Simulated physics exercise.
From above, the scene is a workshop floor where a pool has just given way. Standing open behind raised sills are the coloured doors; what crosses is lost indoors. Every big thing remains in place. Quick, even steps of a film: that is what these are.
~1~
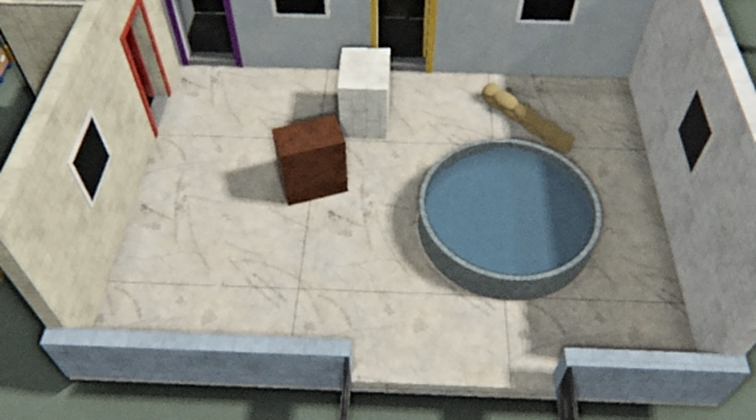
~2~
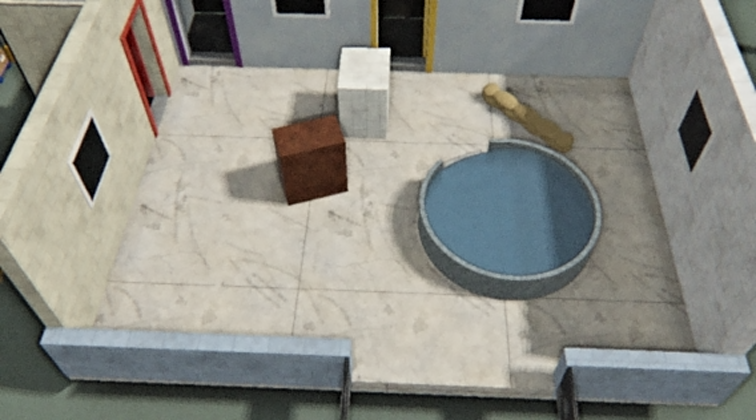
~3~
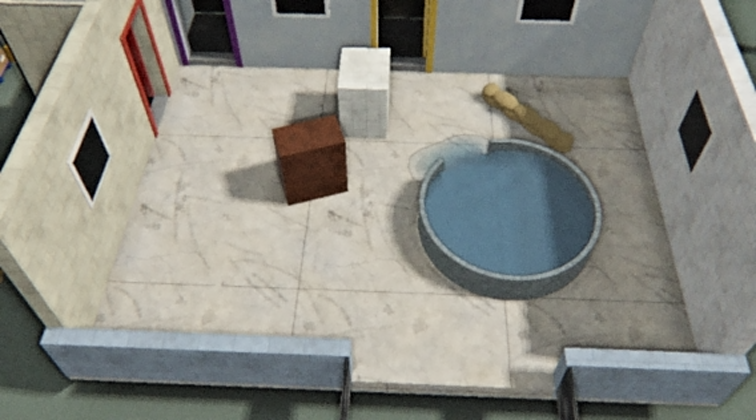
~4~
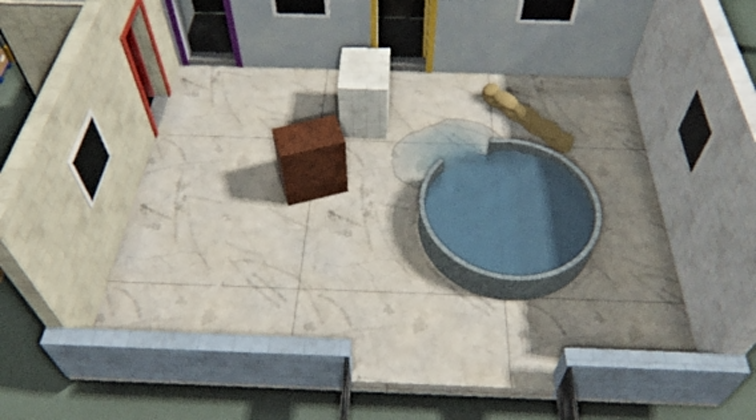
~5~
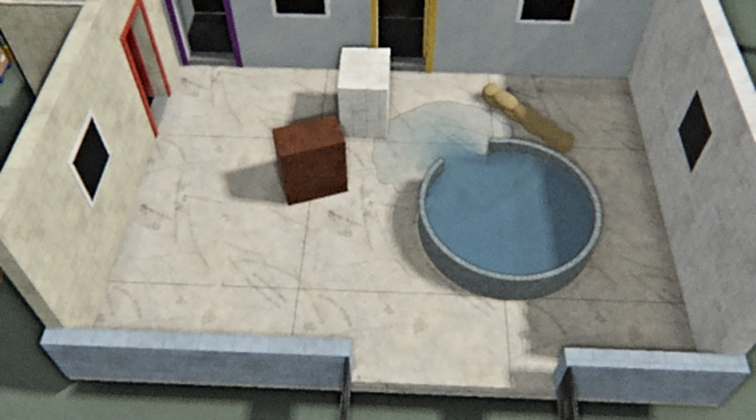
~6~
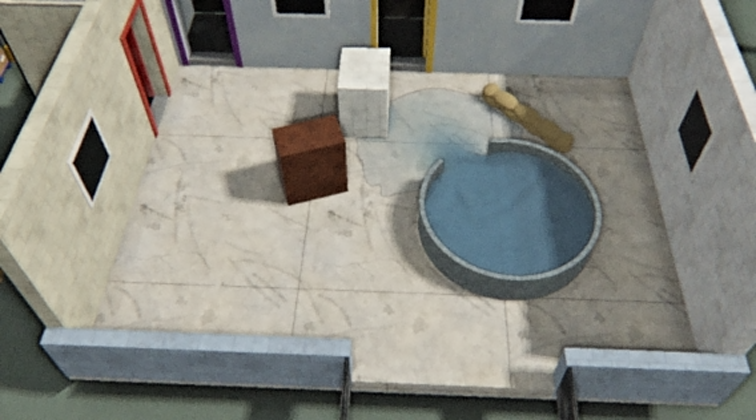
On a pale workshop floor with coloured doors, a round pool sat full and still, then a gap opened on its far side and water poured out, spreading across the floor toward the white block.
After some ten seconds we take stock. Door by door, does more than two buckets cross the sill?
Result: Yellow door: Over two pails, red door: Over two pails, purple door: Two pails at most.
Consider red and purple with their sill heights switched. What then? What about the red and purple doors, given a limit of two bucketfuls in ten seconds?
Then: The red door stays within the limit; the purple door exceeds the limit.
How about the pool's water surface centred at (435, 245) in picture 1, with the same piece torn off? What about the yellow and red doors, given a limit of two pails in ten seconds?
So the yellow door remains within bounds, and likewise the red door breaks the limit.
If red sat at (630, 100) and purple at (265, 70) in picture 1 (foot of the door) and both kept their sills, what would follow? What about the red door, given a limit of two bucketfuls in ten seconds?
Checking it alone, the red door overshoots.
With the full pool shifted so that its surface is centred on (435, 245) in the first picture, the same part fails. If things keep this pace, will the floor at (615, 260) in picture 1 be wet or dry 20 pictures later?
That spot ends up unaffected.
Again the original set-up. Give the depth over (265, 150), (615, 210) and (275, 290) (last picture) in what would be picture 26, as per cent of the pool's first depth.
My figures are about 6, 0 and 0 percent.
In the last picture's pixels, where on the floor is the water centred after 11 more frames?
Somewhere around (475, 190) in the last view.
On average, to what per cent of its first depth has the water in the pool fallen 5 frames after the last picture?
Near 82 in a hundred.
A moment on, water covers 15 % of the floor; the yellow door under two buckets in, the red door not reached, the purple door not reached.
Next, water covers 20 % of the floor; the yellow door over two buckets in, the red door not reached, the purple door not reached.
Then, water covers 40 % of the floor; the yellow door far over two buckets in, the red door wet at the sill, nothing in, the purple door wet at the sill, nothing in.
Later, water covers 50 % of the floor; the yellow door far over two buckets in, the red door over two buckets in, the purple door wet at the sill, nothing in.
In the end, water covers 75 % of the floor; the yellow door far over two buckets in, the red door over two buckets in, the purple door wet at the sill, nothing in.
